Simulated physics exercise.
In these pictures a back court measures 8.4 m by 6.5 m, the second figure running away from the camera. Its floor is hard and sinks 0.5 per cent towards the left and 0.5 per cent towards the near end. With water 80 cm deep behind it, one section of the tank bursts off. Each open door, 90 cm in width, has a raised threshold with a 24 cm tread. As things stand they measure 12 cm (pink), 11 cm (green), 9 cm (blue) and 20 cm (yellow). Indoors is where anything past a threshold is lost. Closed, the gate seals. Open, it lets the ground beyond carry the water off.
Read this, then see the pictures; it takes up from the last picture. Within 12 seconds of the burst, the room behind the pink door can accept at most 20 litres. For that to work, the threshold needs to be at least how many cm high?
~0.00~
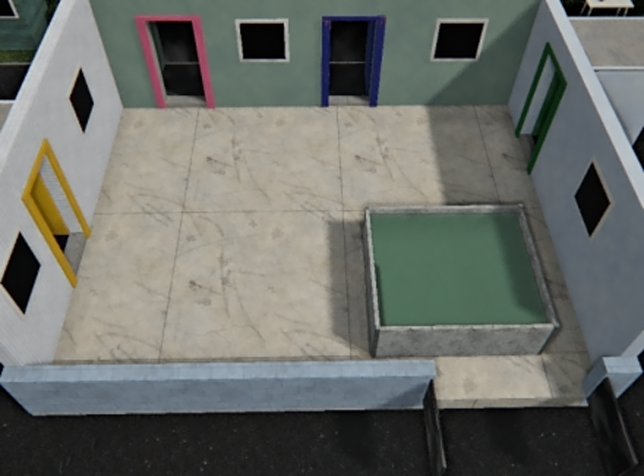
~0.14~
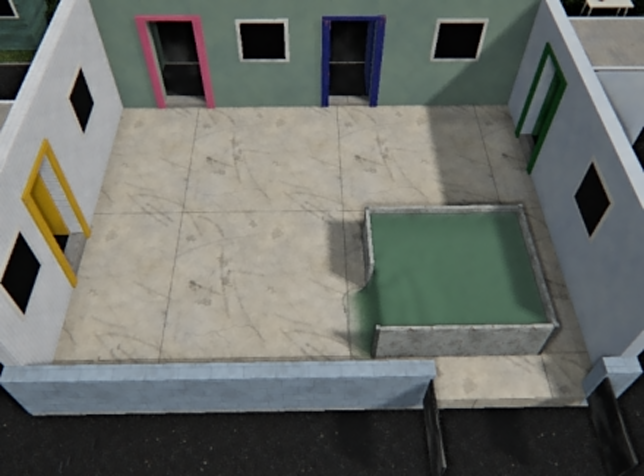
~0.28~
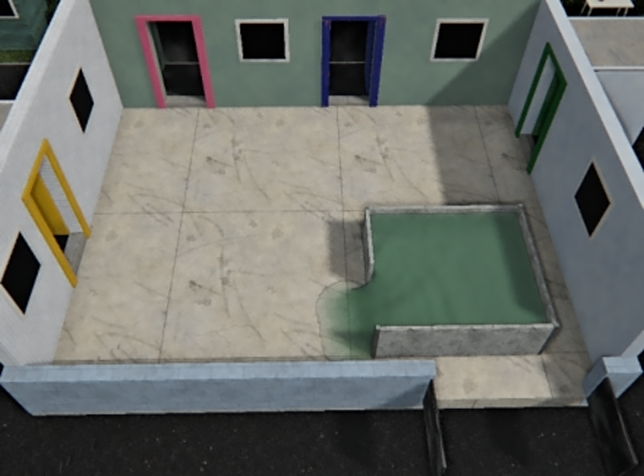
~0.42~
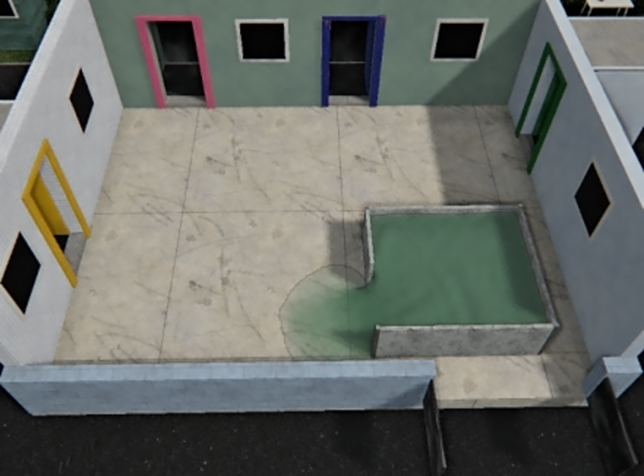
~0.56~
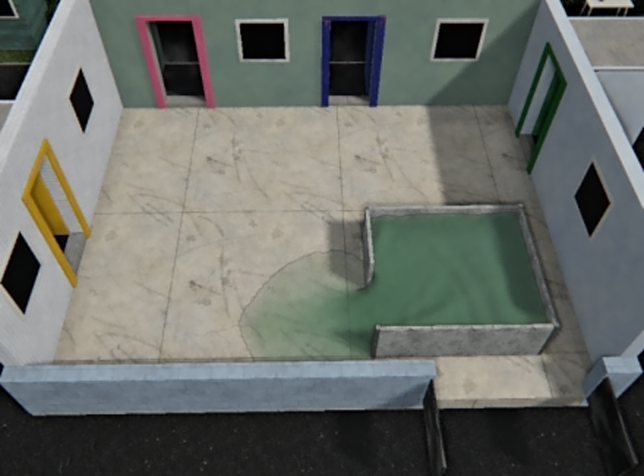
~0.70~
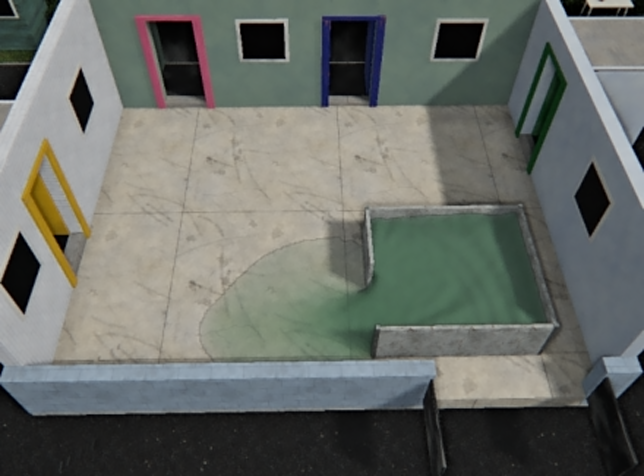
At least about 21 cm high.
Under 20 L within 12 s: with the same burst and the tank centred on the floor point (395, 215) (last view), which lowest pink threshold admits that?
In that case about 14.5 cm.
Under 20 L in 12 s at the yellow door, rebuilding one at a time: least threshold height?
At the yellow door it takes roughly 21 centimetres.
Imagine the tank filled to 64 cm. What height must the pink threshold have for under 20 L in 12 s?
A step of about 15 cm does it.
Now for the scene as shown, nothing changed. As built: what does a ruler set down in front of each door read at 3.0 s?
Lab note, cm: Pink 0; green 0; blue 0; yellow 26.
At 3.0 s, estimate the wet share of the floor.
Some 40 per cent of it.
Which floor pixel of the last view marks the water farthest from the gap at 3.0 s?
The farthest wet point sits near (114, 143) in the last view.
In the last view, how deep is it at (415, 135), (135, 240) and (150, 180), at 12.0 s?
In order: Around 4, 8 and 11 cm.
After 1.4 s water covers 25 % of the floor, deepest (48 cm) near (364, 333); it has not reached the pink door.
After 3.0 s water covers 40 % of the floor, deepest (44 cm) near (49, 380); it has not reached the pink door.
After 12.0 s water covers 95 % of the floor, deepest (16 cm) near (591, 381); 12 cm at the pink door, 189 litres in over its 12 cm threshold.
At the pink door as built, the water arrived by 4.0 s and peaked near 26 cm at 4.6 s.
Run again over the same 12 s with other heights there, 38 litres in over 19 cm, 4 litres over 25.5 cm. The limit of 20 litres is kept from about 21 cm up.
